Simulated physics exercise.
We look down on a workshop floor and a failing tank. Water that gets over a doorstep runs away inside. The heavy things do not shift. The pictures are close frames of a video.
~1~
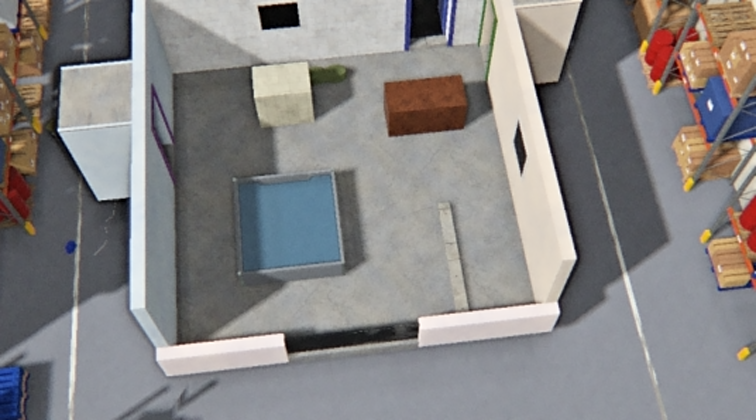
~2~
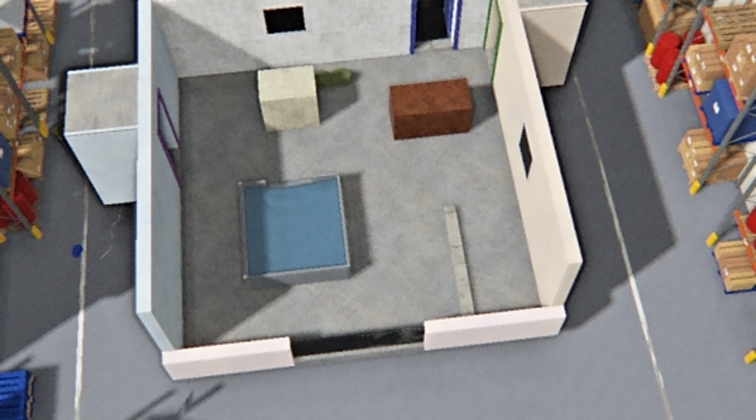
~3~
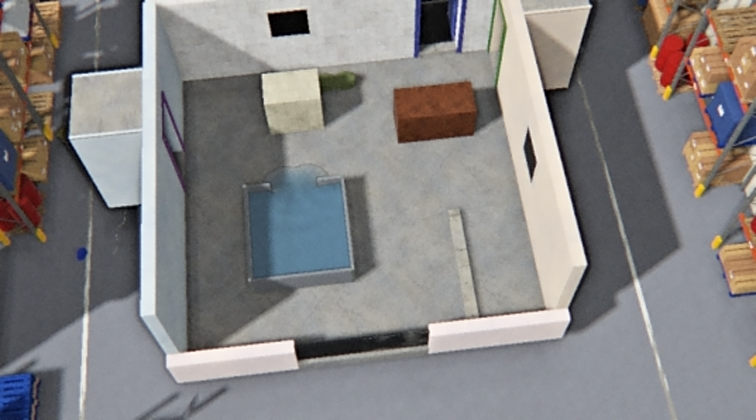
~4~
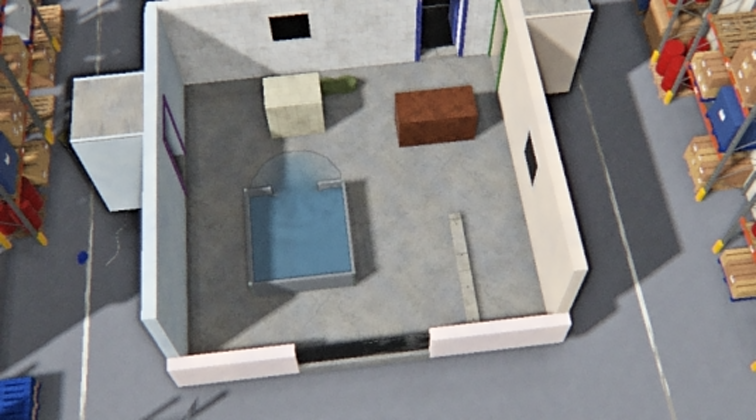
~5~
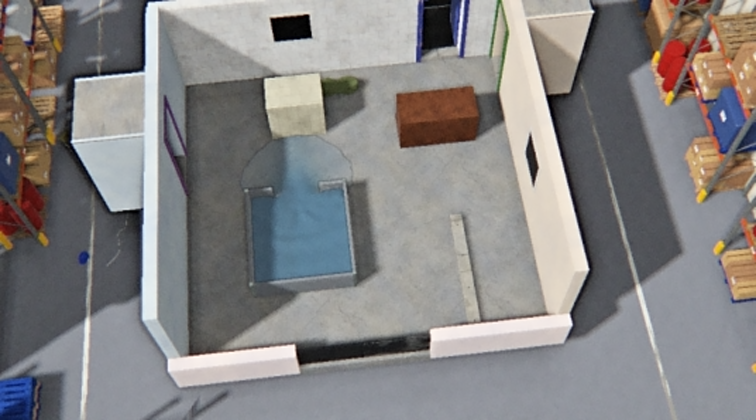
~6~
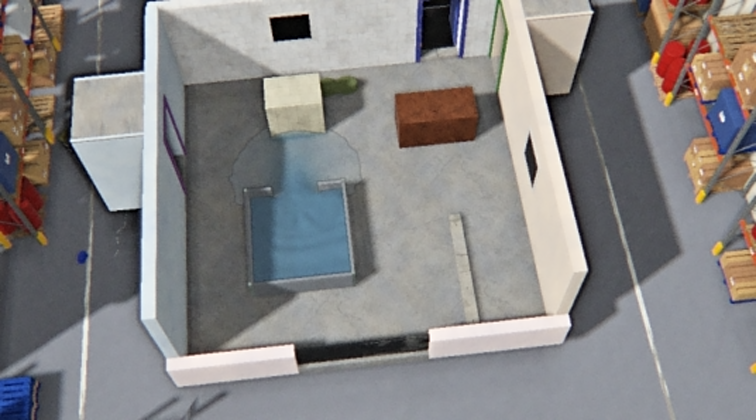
In this clip, an open tank of still blue water stands on a grey workshop floor near a pale block and a reddish-brown block, then water pours out through a gap on its far side and spreads in a rounded pool.
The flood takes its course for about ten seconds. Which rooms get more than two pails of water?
In the end: The purple door admits no more than that; the green door lets in a lot; the blue door admits no more than that.
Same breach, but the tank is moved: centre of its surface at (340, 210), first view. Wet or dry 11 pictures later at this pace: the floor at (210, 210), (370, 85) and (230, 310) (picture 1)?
In turn: Dry, covered, not flooded.
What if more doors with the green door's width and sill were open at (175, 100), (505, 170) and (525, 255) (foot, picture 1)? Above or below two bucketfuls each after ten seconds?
In turn: Goes over, lets less in, stays under.
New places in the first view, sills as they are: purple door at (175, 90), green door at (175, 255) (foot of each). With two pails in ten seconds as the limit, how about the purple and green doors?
Then: The purple door is over, the green door takes less.
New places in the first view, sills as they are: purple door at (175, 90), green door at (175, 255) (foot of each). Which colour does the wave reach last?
I say the green one.
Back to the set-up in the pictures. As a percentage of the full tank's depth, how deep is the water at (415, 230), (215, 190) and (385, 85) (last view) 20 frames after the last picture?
Roughly 0, 2 and 10 per cent, in turn.
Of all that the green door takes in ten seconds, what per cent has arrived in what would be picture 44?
Some 50 per cent.
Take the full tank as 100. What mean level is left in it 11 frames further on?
Close to 60 %.
A moment on, water covers 15 % of the floor; the purple door not reached, the green door not reached, the blue door not reached.
Next, water covers 25 % of the floor; the purple door not reached, the green door not reached, the blue door not reached.
Then, water covers 35 % of the floor; the purple door wet at the sill, nothing in, the green door wet at the sill, nothing in, the blue door wet at the sill, nothing in.
Later, water covers 55 % of the floor; the purple door under two buckets in, the green door over two buckets in, the blue door wet at the sill, nothing in.
In the end, water covers 85 % of the floor; the purple door under two buckets in, the green door over two buckets in, the blue door wet at the sill, nothing in.
